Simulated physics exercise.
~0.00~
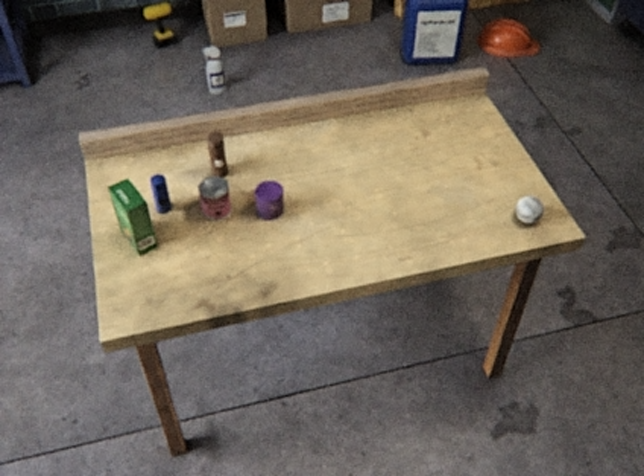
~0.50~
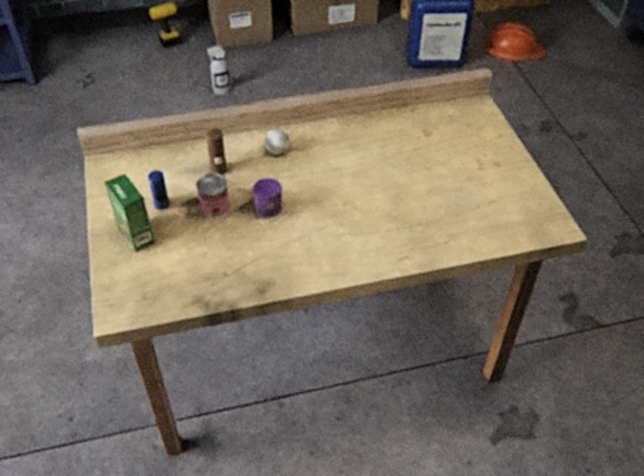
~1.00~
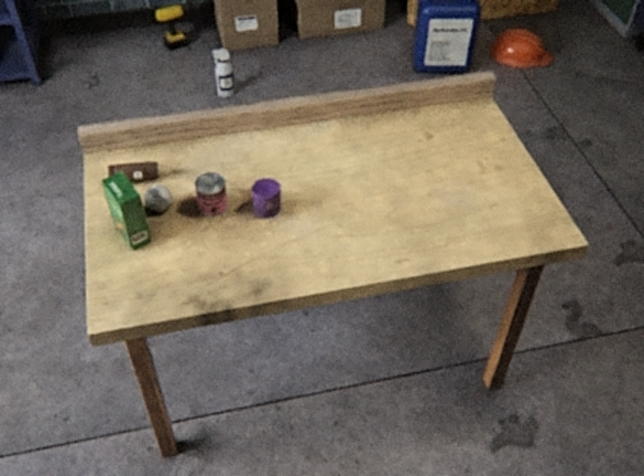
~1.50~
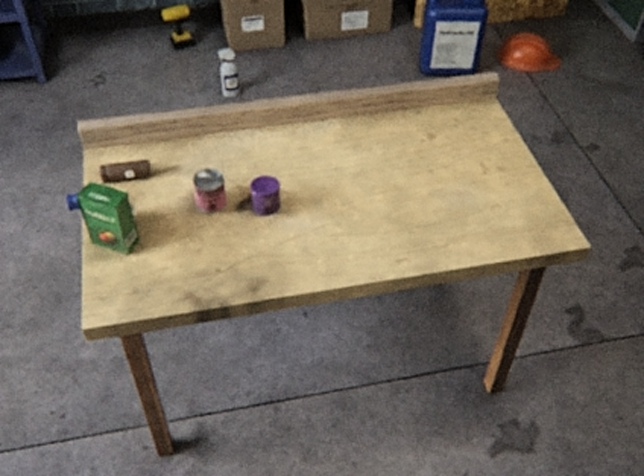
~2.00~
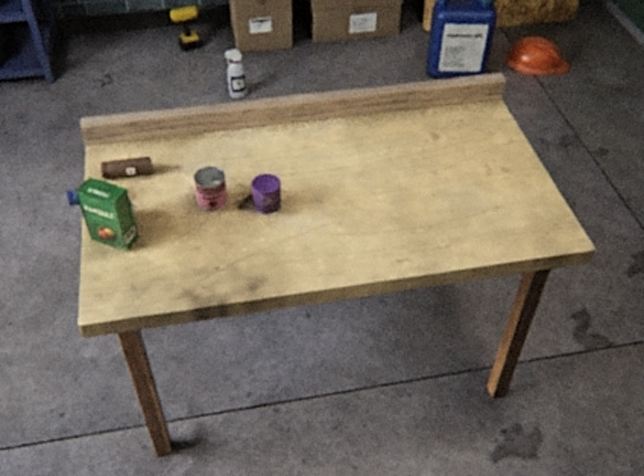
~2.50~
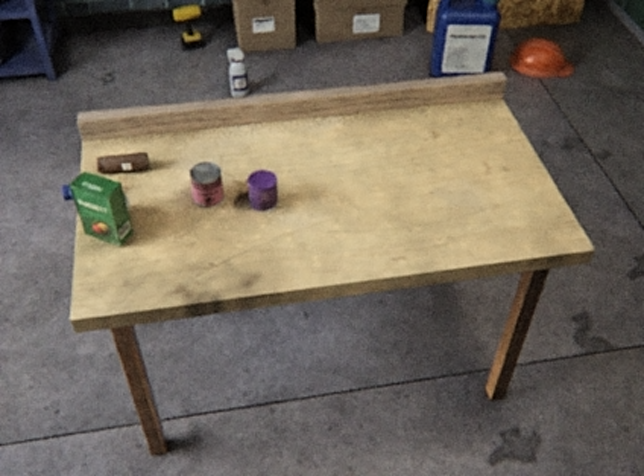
A white ball rolled left across the table, knocked over the brown shaker and then the blue one, and shoved the green packet aside, ending up out of sight behind the upright packet, while the pink and purple tins stayed standing in place.
